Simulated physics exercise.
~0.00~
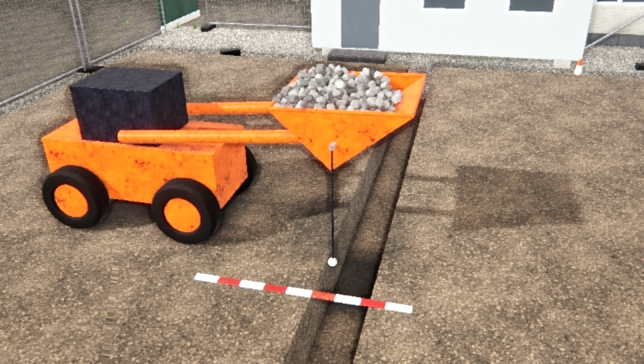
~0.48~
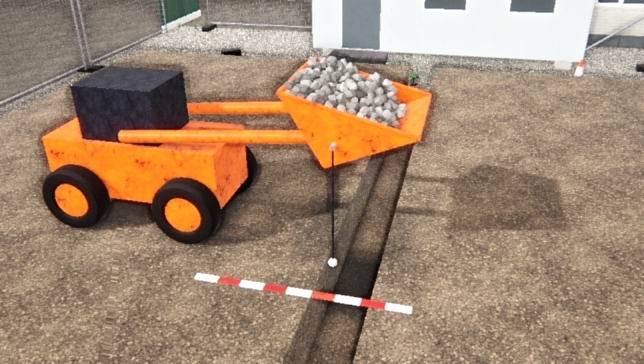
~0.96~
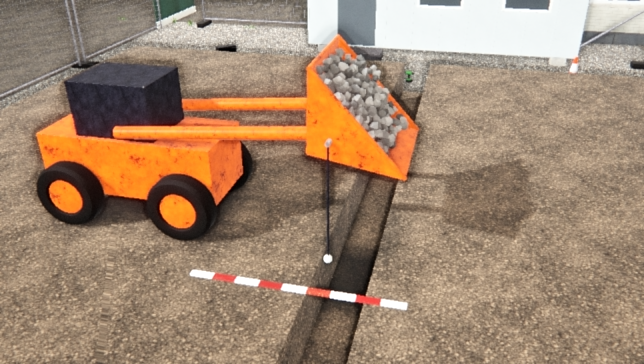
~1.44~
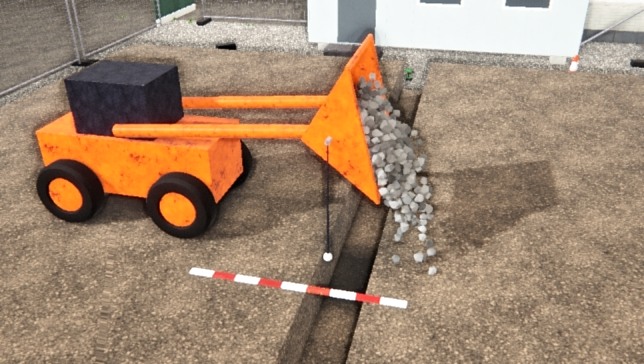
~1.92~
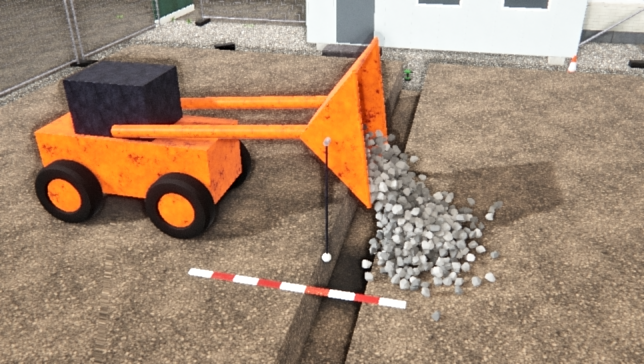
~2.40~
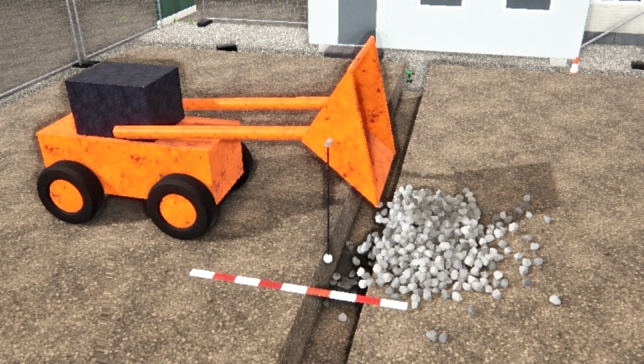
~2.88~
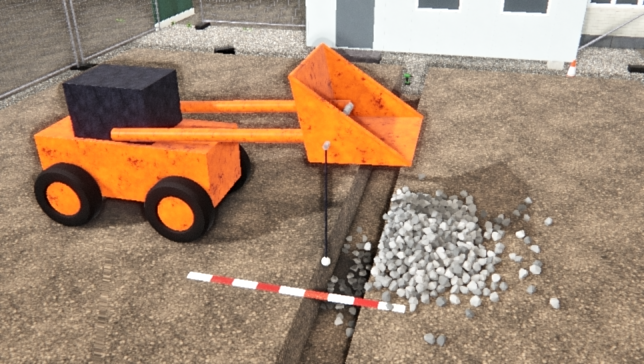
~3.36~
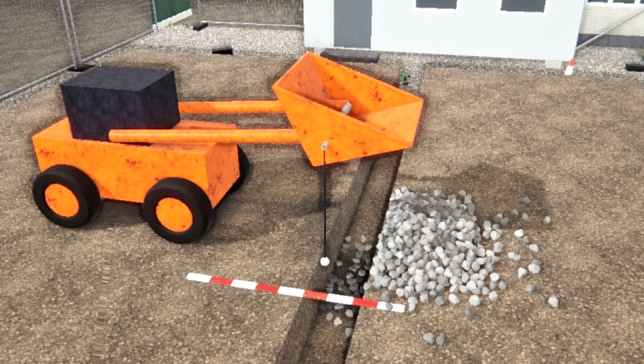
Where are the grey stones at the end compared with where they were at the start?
At the start the stones are heaped in the loader's raised orange bucket. At the end most of them lie in a pile on the ground to the right of the trench, with a few down in the trench.
